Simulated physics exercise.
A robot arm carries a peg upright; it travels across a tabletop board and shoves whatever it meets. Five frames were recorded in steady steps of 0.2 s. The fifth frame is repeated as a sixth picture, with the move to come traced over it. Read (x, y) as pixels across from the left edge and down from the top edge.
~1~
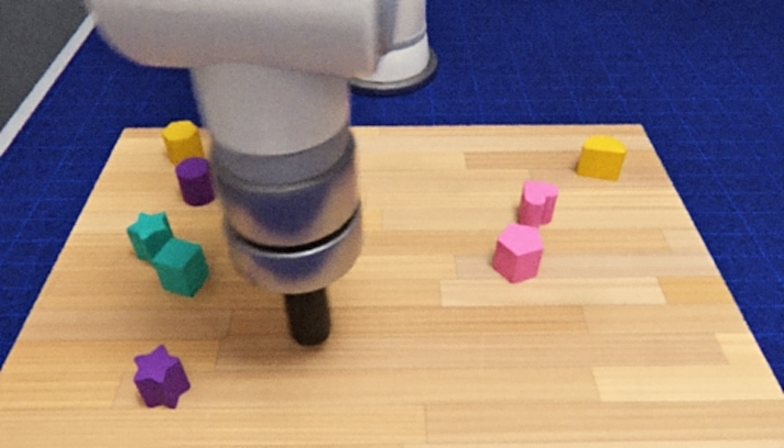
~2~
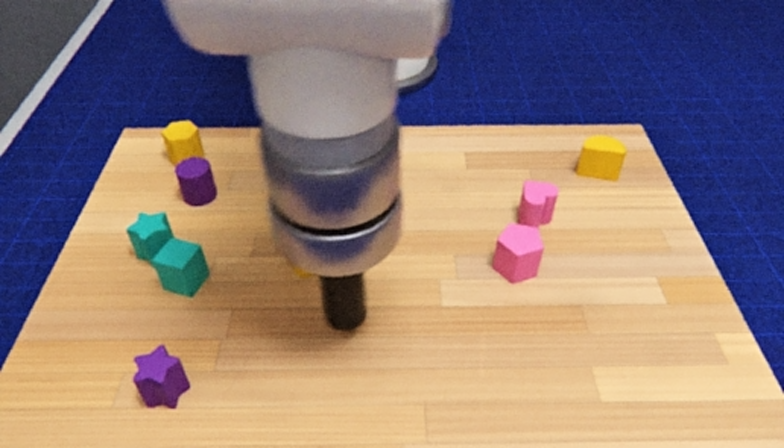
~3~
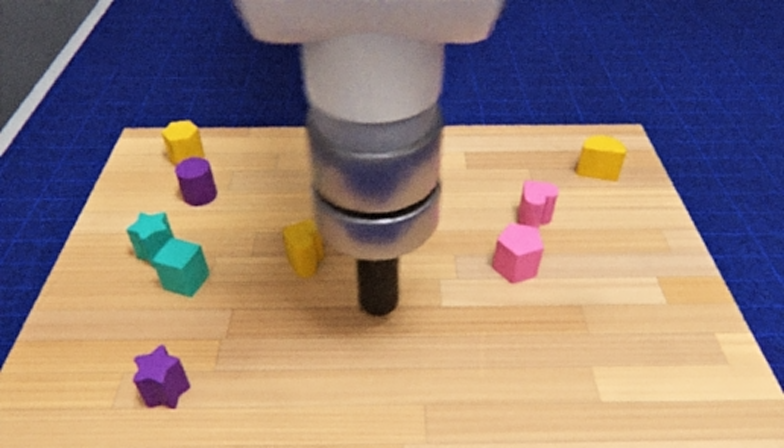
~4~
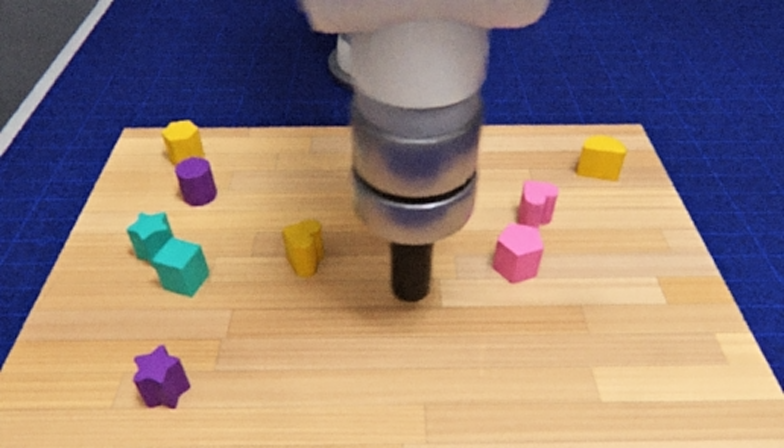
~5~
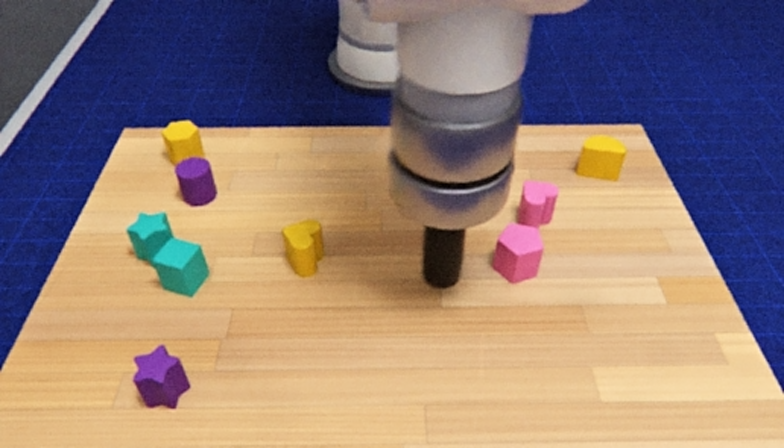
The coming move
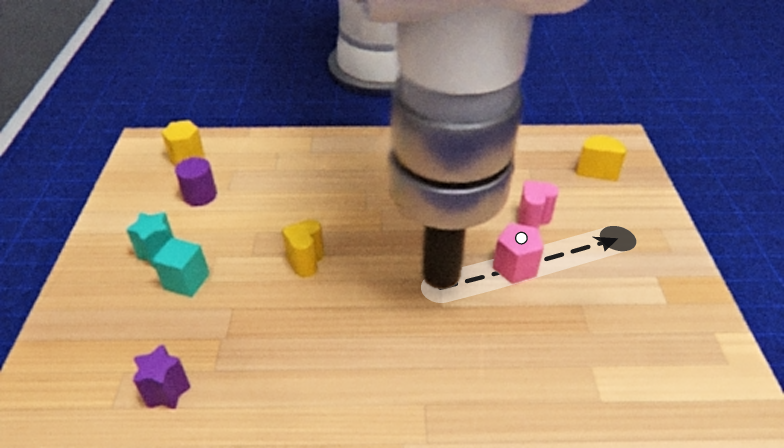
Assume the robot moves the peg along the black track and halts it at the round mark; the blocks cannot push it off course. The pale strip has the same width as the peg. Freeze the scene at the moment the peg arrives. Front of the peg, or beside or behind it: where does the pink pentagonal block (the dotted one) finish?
Still in front.
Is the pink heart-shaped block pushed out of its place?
No, I don't think so.
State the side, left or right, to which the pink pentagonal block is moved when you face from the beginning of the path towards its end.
Goes right.
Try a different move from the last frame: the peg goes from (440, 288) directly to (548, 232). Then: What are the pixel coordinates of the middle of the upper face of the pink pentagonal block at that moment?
The answer is (564, 235).
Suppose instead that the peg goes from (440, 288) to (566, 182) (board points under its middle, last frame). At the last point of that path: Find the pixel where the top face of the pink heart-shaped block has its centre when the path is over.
The answer is (605, 156).
Drawn move, straight from (440, 288) to (618, 238); the dot is on the pink pentagonal block.
On the path given first. One third of the way, peg at (506, 259); pink pentagonal block at (545, 234).
Two thirds of the way, peg at (566, 242); pink pentagonal block at (609, 224), turned 40° clockwise.
At the end, peg at (622, 226); pink pentagonal block at (669, 216), turned 70° clockwise; pink heart-shaped block still.
